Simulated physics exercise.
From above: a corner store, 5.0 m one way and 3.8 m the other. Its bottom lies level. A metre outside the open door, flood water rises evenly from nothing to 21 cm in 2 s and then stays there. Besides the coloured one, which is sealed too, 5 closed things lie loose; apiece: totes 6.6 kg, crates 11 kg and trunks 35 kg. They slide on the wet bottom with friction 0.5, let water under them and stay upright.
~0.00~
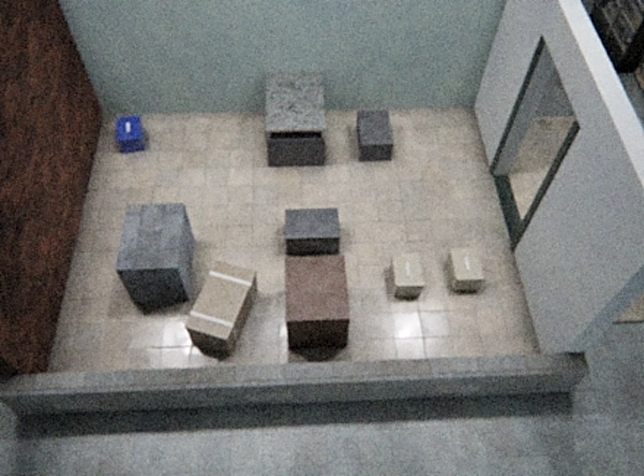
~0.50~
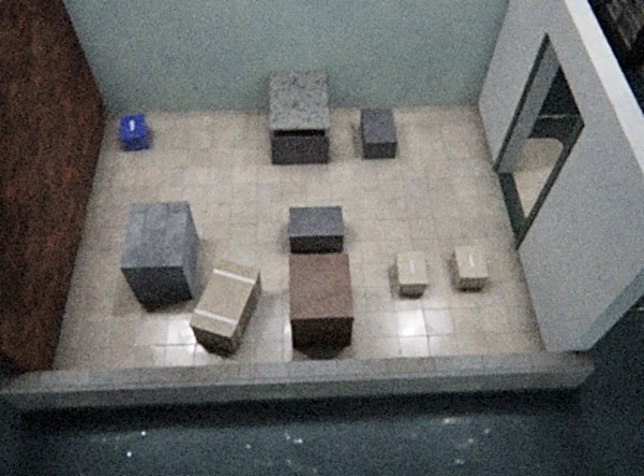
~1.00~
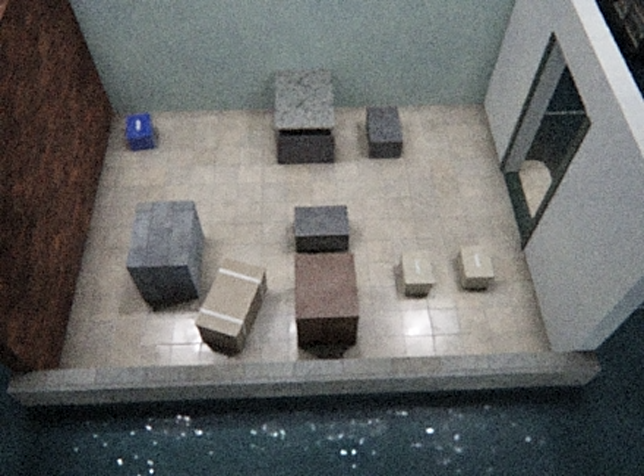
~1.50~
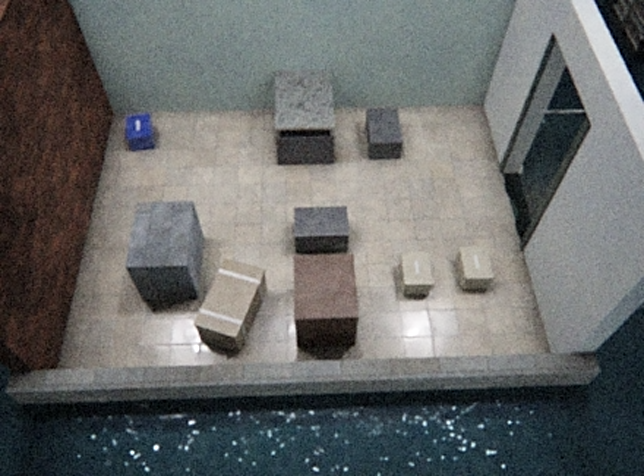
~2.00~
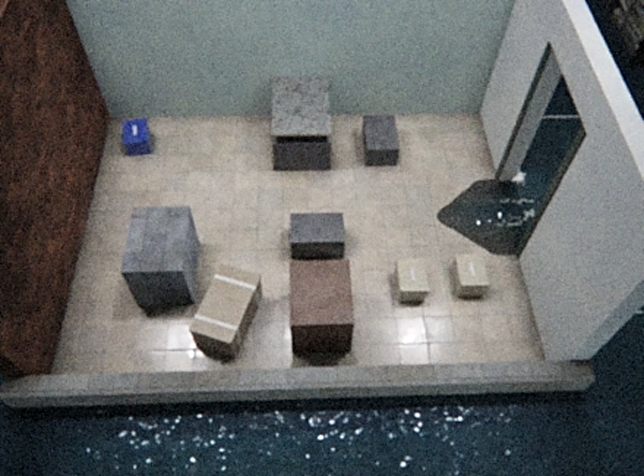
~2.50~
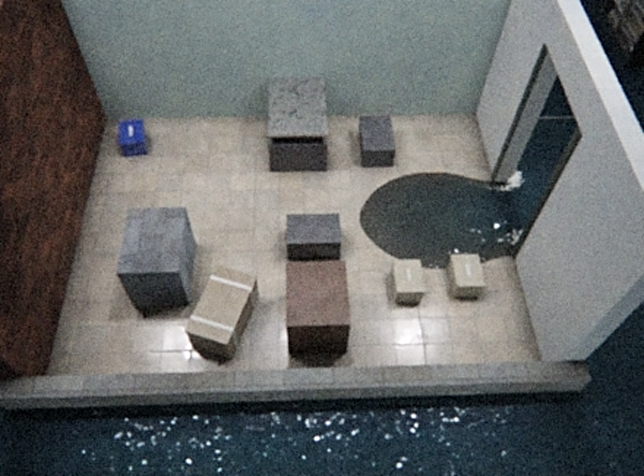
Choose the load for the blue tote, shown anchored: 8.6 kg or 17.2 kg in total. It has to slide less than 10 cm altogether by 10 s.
I expect that only the higher weight holds it.
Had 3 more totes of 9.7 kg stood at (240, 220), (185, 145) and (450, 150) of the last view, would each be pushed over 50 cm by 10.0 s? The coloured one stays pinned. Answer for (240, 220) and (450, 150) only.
In that order: Past it, less.
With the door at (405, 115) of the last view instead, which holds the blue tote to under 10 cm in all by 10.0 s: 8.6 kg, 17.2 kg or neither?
In that case the lower weight is enough.
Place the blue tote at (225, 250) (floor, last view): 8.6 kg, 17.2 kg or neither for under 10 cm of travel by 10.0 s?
It takes the larger.
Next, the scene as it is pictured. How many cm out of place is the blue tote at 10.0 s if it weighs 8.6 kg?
Roughly 30 cm.
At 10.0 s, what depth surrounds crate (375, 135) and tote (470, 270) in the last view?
Roughly 8 and 4 cm.
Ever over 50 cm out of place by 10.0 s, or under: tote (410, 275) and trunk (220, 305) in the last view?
In that order: Over, short of it.
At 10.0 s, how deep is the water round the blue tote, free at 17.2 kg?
Roughly 11 cm.
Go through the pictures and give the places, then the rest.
The blue tote at (128, 128) rests on the ground; 0.0 m2 under water; 0 of 6 have shifted, in the first frame.
The blue tote at (132, 126), on the bottom; water covers 0.0 m2; 0 of 6 have shifted, in the second frame.
The blue tote at (138, 126), on the bottom; 0.0 m2 under water; 0 of 6 have shifted, in the third frame.
The blue tote at (138, 126), on the bottom; 0.0 m2 under water; 0 of 6 have shifted, in the fourth frame.
The blue tote at (135, 131), on the bottom; water covers 0.6 m2; 0 of 6 have shifted, in the fifth frame.
The blue tote at (131, 131) rests on the ground; water covers 1.9 m2; 0 of 6 have shifted, in the sixth frame.
After 3.5 s the blue tote would be 0 cm from its start with 8.6 kg and 0 cm from its start with 17.2 kg; 0 cm of water round it then.
After 4.5 s the blue tote would be 0 cm from its start with 8.6 kg and 0 cm from its start with 17.2 kg; 0 cm of water round it then.
After 7.0 s the blue tote would be 8 cm from its start with 8.6 kg and 0 cm from its start with 17.2 kg; 8 cm of water round it then.
After 10.0 s the blue tote would be 31 cm from its start with 8.6 kg and 0 cm from its start with 17.2 kg; 11 cm of water round it then.
